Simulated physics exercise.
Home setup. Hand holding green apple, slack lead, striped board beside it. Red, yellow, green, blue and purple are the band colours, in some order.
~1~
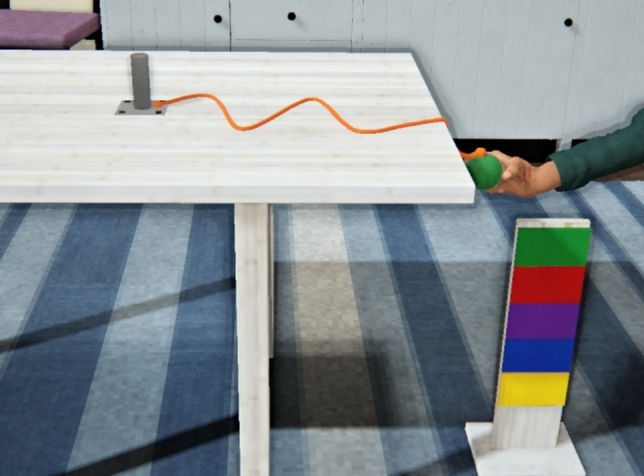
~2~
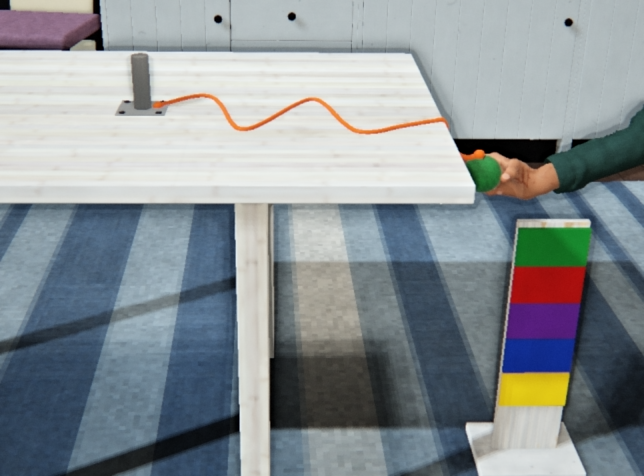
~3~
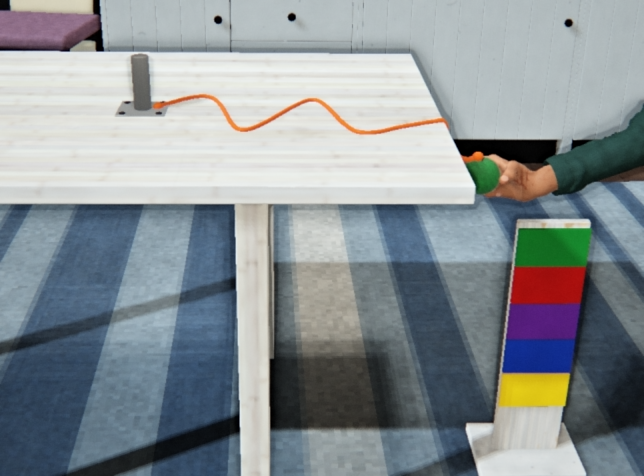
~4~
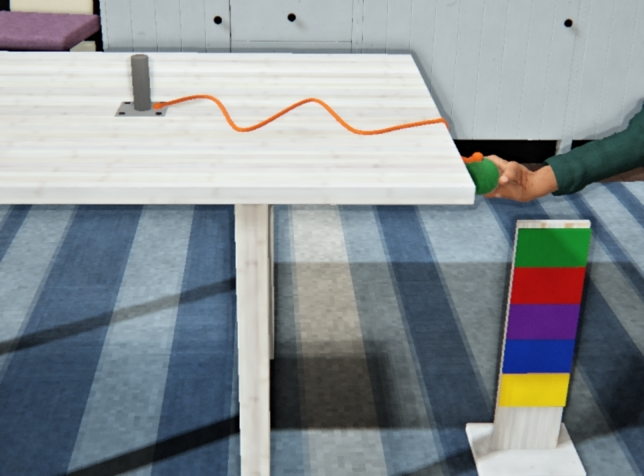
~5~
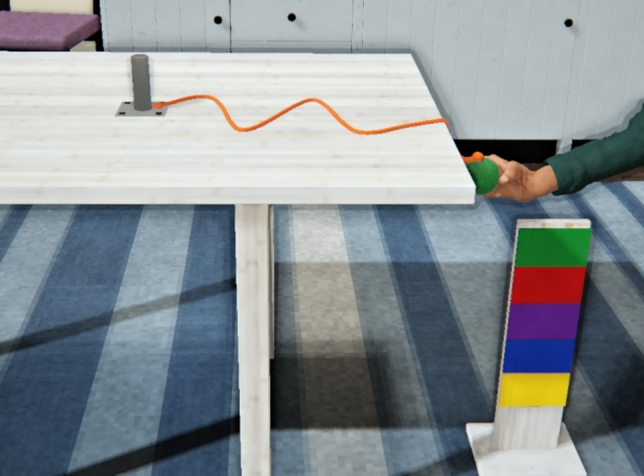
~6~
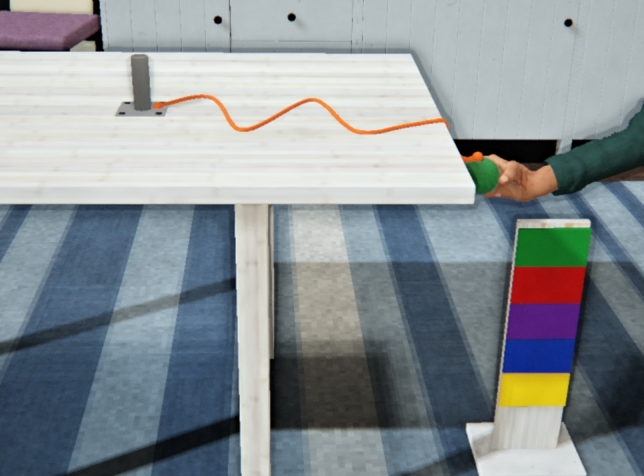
A hand holds a green apple still at the table's right edge beside an orange cord.
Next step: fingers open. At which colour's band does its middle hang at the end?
The yellow band.
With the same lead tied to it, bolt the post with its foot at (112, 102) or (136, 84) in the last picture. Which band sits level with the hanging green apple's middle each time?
In turn, blue and then blue.
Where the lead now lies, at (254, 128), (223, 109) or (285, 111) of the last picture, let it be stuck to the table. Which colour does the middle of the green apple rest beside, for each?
In order: Purple; blue; red.
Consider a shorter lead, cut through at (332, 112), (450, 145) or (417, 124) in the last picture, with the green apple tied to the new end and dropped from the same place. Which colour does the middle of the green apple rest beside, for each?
In the order given, it comes out as no band; blue; purple.
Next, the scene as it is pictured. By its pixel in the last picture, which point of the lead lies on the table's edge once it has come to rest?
Roughly (303, 102).
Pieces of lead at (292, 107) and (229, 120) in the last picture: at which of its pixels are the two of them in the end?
Point one to (427, 118), point two to (303, 113).
A little later, apple near (459, 335); level with purple.
Next, apple near (399, 386); level with yellow.
Later still, apple near (437, 385); level with yellow.
When it is over, apple near (417, 387); level with yellow. Its middle rests at the yellow band.
